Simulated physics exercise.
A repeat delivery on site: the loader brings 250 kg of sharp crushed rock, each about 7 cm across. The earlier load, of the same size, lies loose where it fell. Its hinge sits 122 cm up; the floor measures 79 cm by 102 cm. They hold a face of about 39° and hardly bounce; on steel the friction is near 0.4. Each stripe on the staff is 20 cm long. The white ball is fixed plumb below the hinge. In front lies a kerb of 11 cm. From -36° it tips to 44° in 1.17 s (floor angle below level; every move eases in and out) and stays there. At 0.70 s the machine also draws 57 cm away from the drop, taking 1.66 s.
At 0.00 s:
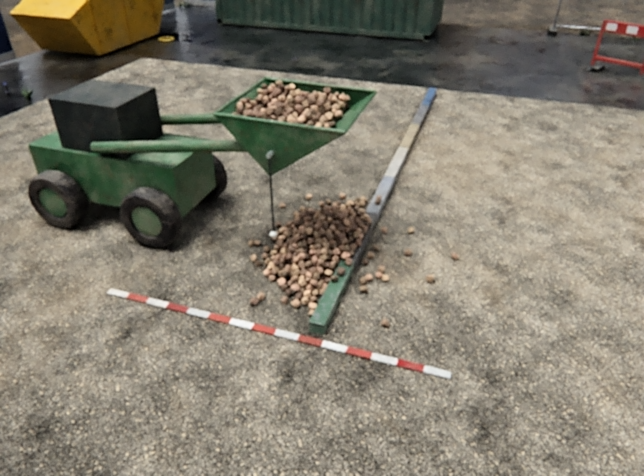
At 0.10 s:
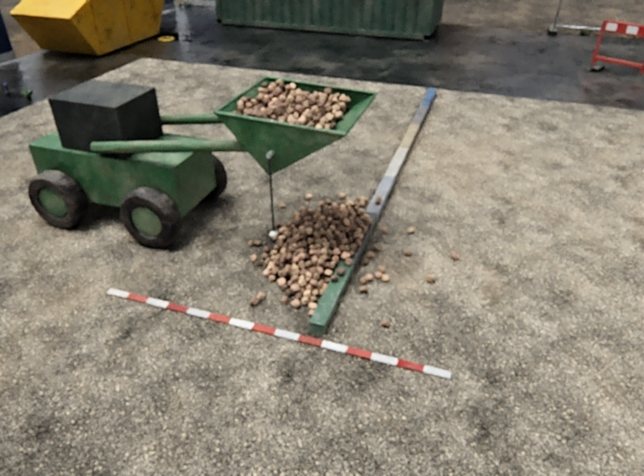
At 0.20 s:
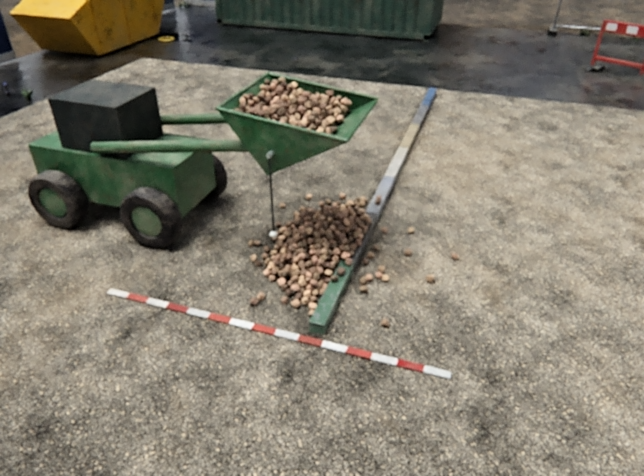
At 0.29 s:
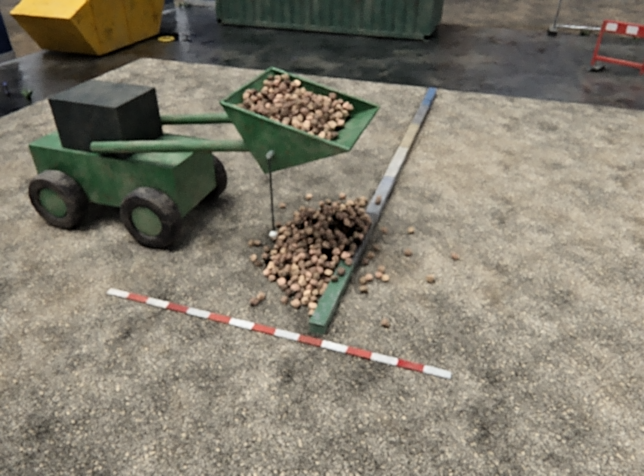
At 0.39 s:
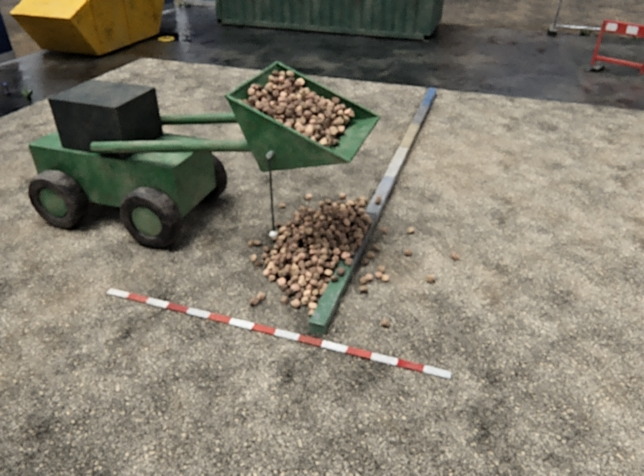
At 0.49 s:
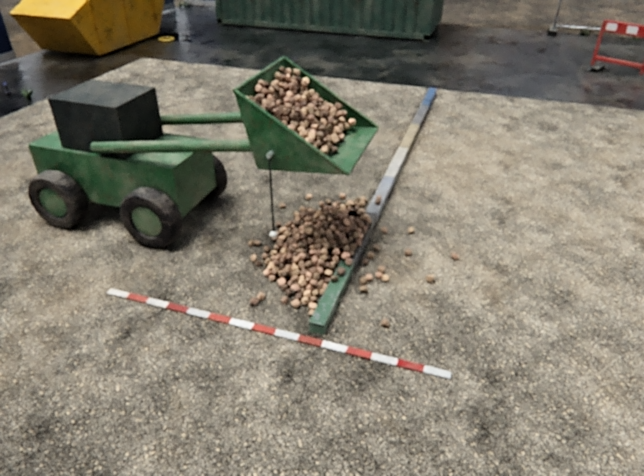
At the start, a green loader on the left holds a bucket full of brownish stones above a loose pile of similar stones beside a long kerb. The bucket then tilts steadily, its right lip lowering and its back edge rising, while the stones shift inside it and the loader stays in place.
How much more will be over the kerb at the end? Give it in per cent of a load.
About 44 per cent.
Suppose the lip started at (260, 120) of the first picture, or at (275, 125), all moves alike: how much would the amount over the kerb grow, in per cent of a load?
Near 0 per cent from the first place, 0 from the second.
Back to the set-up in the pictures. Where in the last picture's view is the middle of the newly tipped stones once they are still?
Their middle is at about (351, 244).
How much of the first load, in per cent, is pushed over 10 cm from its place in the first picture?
About 5 per cent.
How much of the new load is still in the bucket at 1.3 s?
About 35 per cent.
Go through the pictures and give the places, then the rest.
The first picture shows lip at (345, 133), floor tilted -36°, highest stones at (297, 93). The earlier load is highest near (328, 223), 26 cm above ground level, 97 % on this side of the kerb, 3 % over the kerb.
In the second picture, the bucket is at -34°, its lip at (346, 135); the top of the load is at (286, 91); the stones move at 0.1 m/s on average.
In the third picture, the bucket is at -30°, its lip at (348, 141); the top of the load is at (278, 87); the stones move at 0.2 m/s on average.
In the fourth picture, the bucket is at -23°, its lip at (349, 150); the top of the load is at (279, 83); the stones move at 0.3 m/s on average.
The fifth picture shows lip at (350, 162), floor tilted -15°, highest stones at (280, 79); the stones move at 0.3 m/s on average.
In the sixth picture, the bucket is at -6°, its lip at (349, 174); the top of the load is at (284, 76); the stones move at 0.4 m/s on average.
After 0.9 s the floor is at 32°; in per cent of one load, 99 in the bucket, 98 on this side of the kerb, 3 over the kerb; the foremost stones are at (405, 269).
After 1.3 s the floor is at 44°; in per cent of one load, 34 in the bucket, 156 on this side of the kerb, 10 over the kerb; the foremost stones are at (406, 269).
After 2.8 s the floor is at 44°; in per cent of one load, 0 in the bucket, 153 on this side of the kerb, 47 over the kerb; the foremost stones are at (465, 295).
After 5.3 s the floor is at 44°; in per cent of one load, 0 in the bucket, 153 on this side of the kerb, 47 over the kerb; the foremost stones are at (465, 295). Net gain over the kerb, 44.
